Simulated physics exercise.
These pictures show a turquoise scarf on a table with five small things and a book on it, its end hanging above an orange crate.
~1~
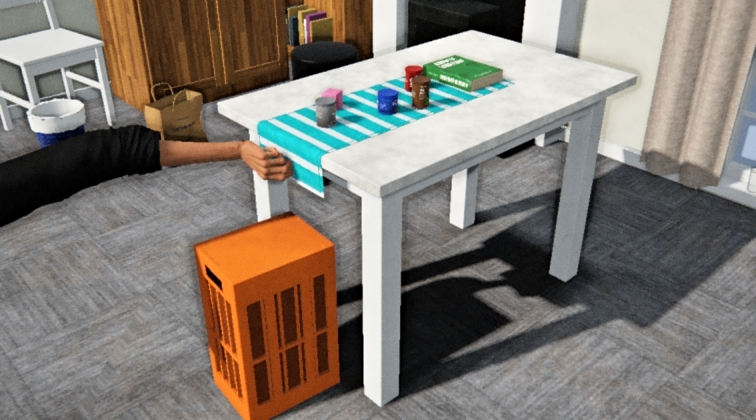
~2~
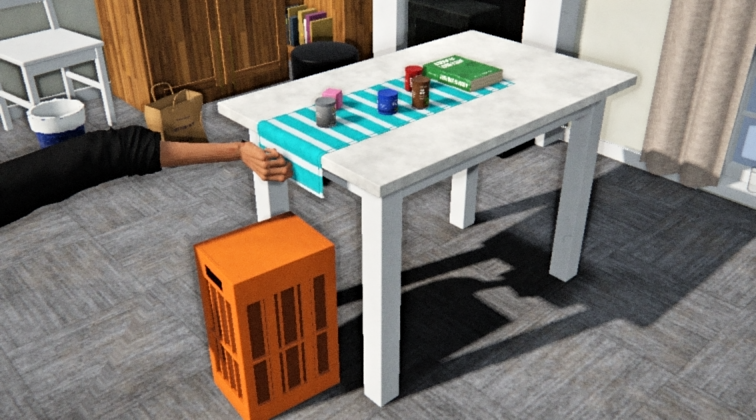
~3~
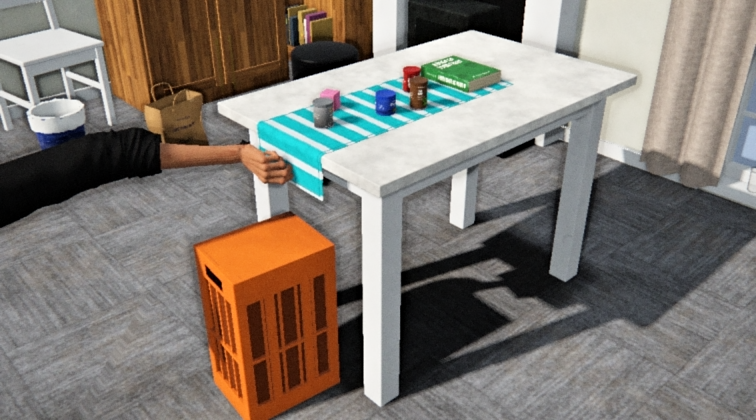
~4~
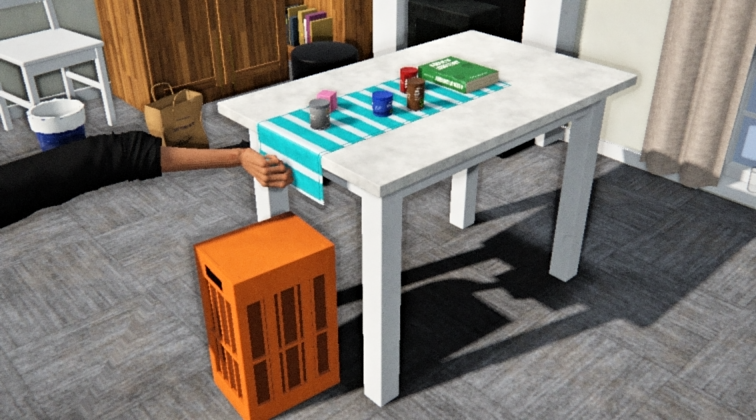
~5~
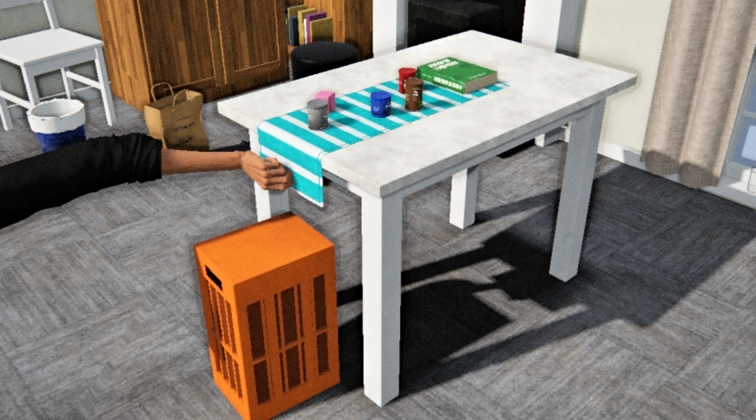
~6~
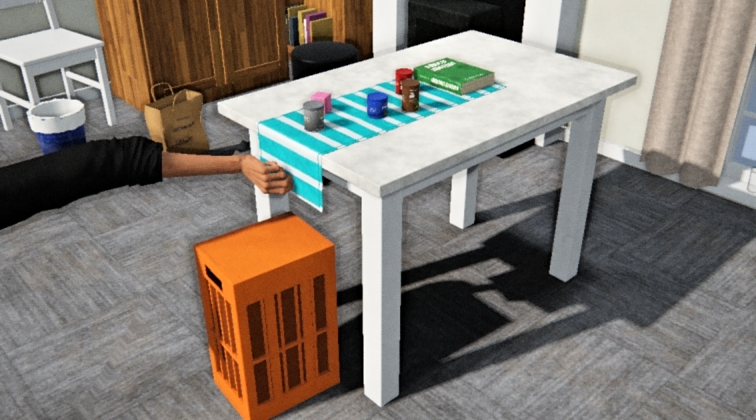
A hand slowly pulling a turquoise striped scarf over a table edge above an orange crate, small cans and a book shifting slightly left.
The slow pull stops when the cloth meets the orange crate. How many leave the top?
The count of fallen things is one.
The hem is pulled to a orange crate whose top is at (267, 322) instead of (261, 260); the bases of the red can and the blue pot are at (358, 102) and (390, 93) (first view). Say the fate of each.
The red can is carried off, the blue pot stays on.
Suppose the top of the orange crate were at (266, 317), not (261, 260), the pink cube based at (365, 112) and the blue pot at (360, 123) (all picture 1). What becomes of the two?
The pink cube comes down; the blue pot is carried off.
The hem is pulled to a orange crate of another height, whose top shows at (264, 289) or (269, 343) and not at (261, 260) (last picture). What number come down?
In that case 2 and 4.
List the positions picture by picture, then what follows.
Hem (324, 197); grey can (325, 100); pink cube (332, 91); blue pot (388, 92); brown can (421, 79); red can (414, 68); top of the crate (261, 260), in the first picture.
Hem (323, 198); grey can (325, 100), in the second picture.
Hem (323, 201); pink cube (330, 92), in the third picture.
Hem (324, 205); blue pot (383, 94); top of the crate (261, 260), in the fourth picture.
Hem (324, 207); brown can (414, 81), in the fifth picture.
Hem (322, 212); grey can (313, 104); pink cube (321, 95); blue pot (377, 96); brown can (411, 83); red can (404, 71), in the sixth picture.
Early on, hem near (292, 217); all still up.
Midway, hem on the crate; grey can gone.
Finally, hem on the crate; grey can gone. It carries off one.
